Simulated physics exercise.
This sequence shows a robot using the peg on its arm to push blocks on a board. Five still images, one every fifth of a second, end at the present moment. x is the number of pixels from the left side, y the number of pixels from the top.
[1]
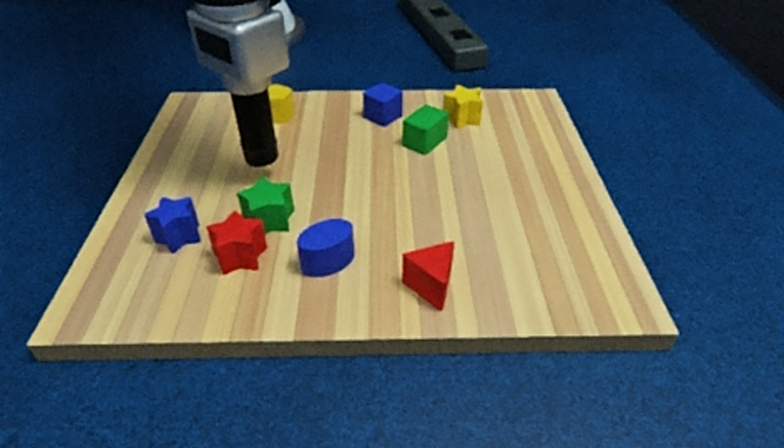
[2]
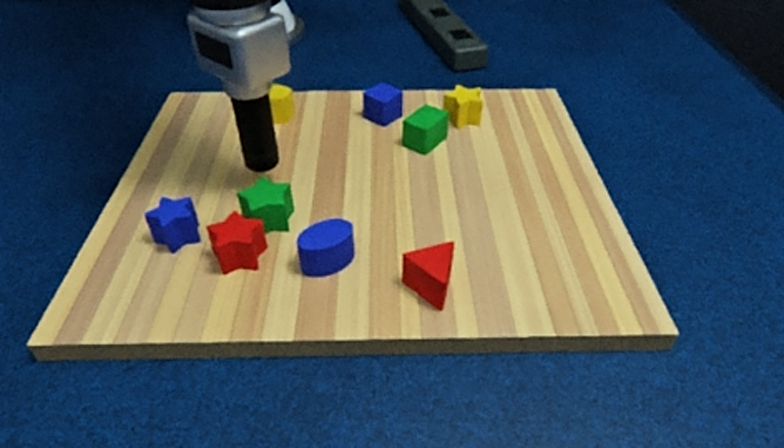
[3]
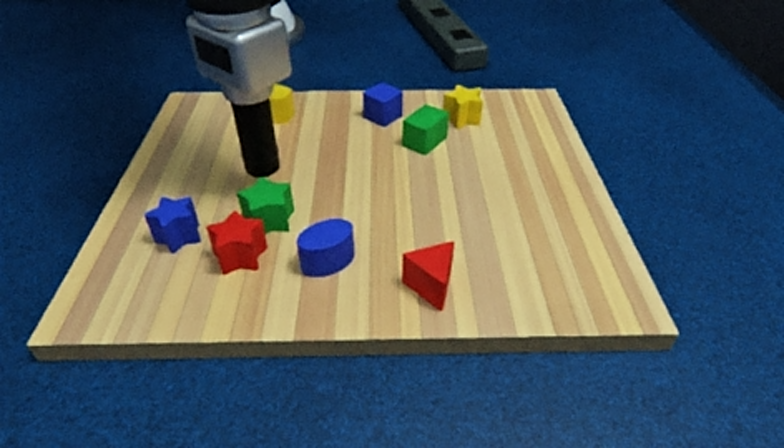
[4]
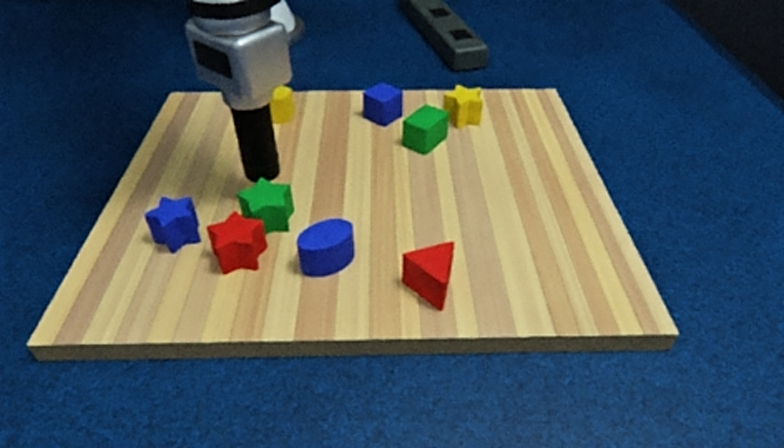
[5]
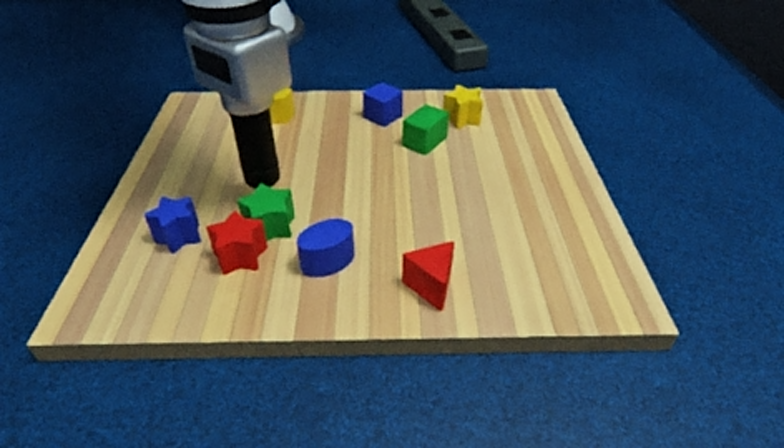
On a striped wooden board scattered with colored blocks, a robot arm's black peg moved slightly toward the viewer, then nudged the green star a tiny bit the same way, while the other blocks stayed still.
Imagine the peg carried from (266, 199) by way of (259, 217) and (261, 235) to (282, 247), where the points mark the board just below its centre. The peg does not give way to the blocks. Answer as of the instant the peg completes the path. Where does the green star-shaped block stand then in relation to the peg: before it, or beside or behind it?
Ahead.
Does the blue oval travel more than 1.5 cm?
Going by the path, yes.
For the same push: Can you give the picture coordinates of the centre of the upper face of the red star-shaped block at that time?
For the centre of its top, I'd go with (240, 257).
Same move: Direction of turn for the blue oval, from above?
Counterclockwise rotation.
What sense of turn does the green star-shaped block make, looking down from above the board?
Rotates counter-clockwise.
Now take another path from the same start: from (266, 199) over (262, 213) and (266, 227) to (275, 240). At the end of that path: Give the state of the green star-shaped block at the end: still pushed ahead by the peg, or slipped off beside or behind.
My answer is that the green star-shaped block is still ahead.
The first path, step by step. Halfway along, peg at (253, 207); red star-shaped block at (234, 249), turned 60° clockwise; green star-shaped block at (274, 221), turned 45° anticlockwise.
At the end, peg at (279, 227); blue star-shaped block not moved; red star-shaped block at (240, 257), turned 105° clockwise; green star-shaped block at (299, 241), turned 55° anticlockwise; blue oval at (343, 243), turned 20° anticlockwise.
